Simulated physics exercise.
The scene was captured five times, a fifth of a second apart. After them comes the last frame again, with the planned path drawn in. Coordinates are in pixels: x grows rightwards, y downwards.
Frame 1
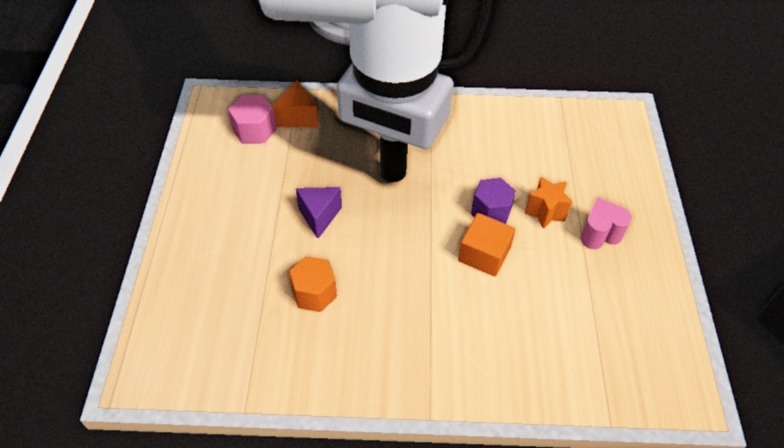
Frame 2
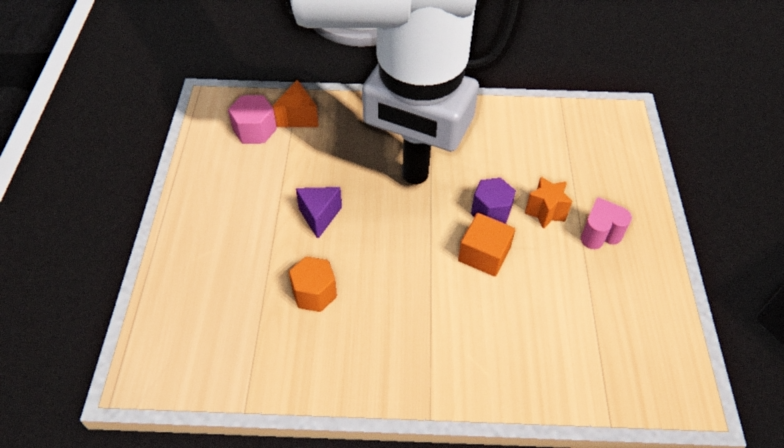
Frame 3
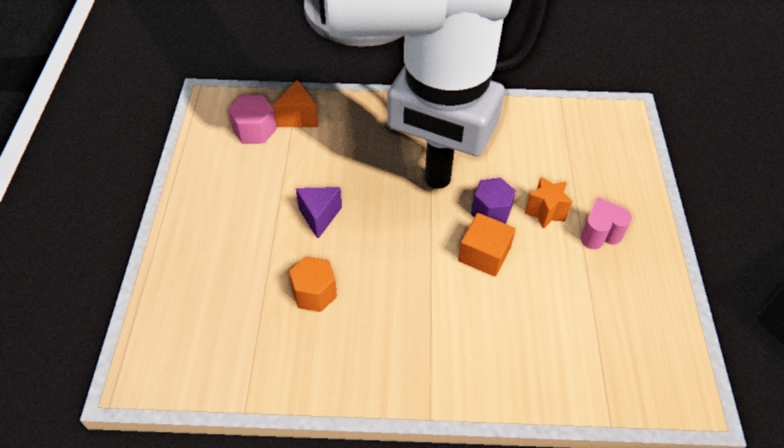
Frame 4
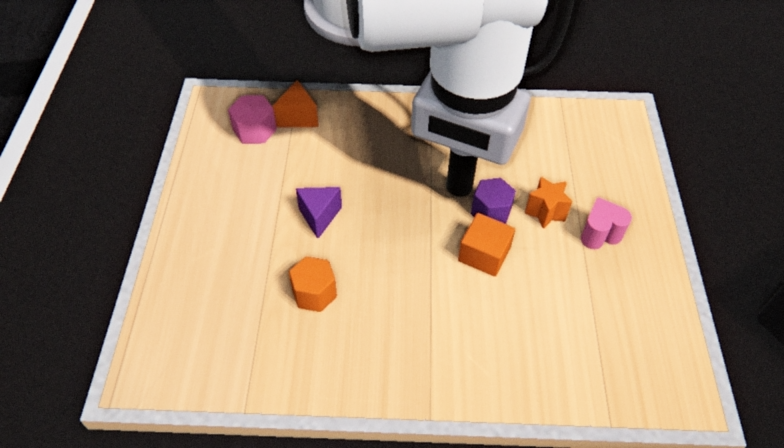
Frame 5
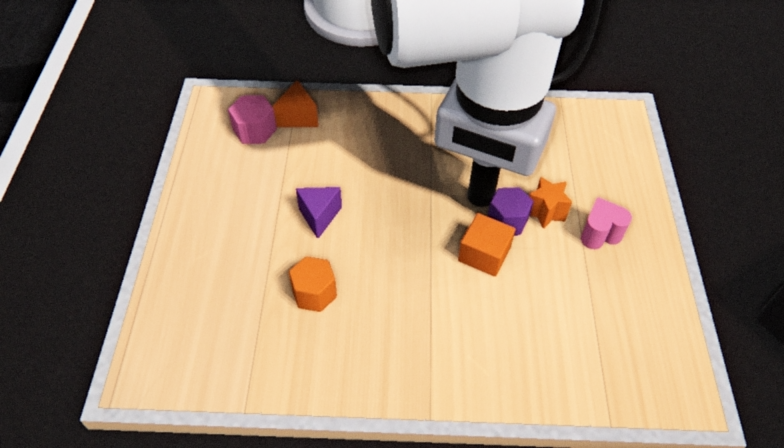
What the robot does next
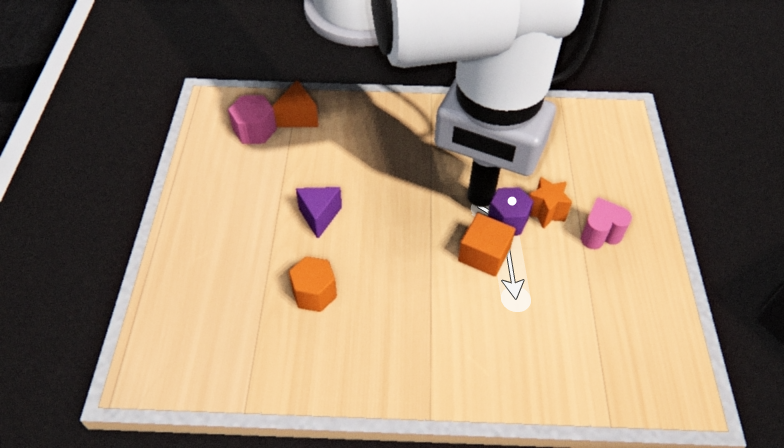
A white and grey robot arm with a black bar at its tip moves steadily right and slightly down over a pale wooden board with a grey edge, seen from above by a still camera. A pink block, orange triangle, purple triangle and orange hexagon sit left, with an orange square, orange star and pink heart right. The bar pushes the purple hexagon slightly right, toward the star.
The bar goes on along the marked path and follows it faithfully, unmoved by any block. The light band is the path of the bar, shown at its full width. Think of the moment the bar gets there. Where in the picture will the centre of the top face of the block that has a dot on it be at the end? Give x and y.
The answer is (547, 227).
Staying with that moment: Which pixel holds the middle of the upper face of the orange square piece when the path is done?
I think it will end close to (479, 256).
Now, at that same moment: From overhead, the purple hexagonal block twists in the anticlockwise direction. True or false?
That claim is true.
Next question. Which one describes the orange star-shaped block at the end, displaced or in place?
Undisturbed, or as good as.
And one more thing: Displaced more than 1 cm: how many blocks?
Moved: Exactly two.
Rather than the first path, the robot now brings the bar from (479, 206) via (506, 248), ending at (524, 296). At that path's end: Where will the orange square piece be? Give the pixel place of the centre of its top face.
Roughly at (485, 259).
The drawn path runs from (479, 206) via (504, 231) and (510, 264), ending at (516, 299); the dot is on the purple hexagonal block.
On the path given first. One third of the way, bar (507, 223); purple hexagonal block (543, 223), turned 15° anticlockwise.
Two thirds of the way, bar (513, 256); orange square piece (481, 254), turned 50° clockwise; purple hexagonal block (547, 227), turned 25° anticlockwise.
At the end, bar (519, 290); orange square piece (479, 256), turned 60° clockwise; purple hexagonal block (547, 227), turned 25° anticlockwise; orange star-shaped block not moved.
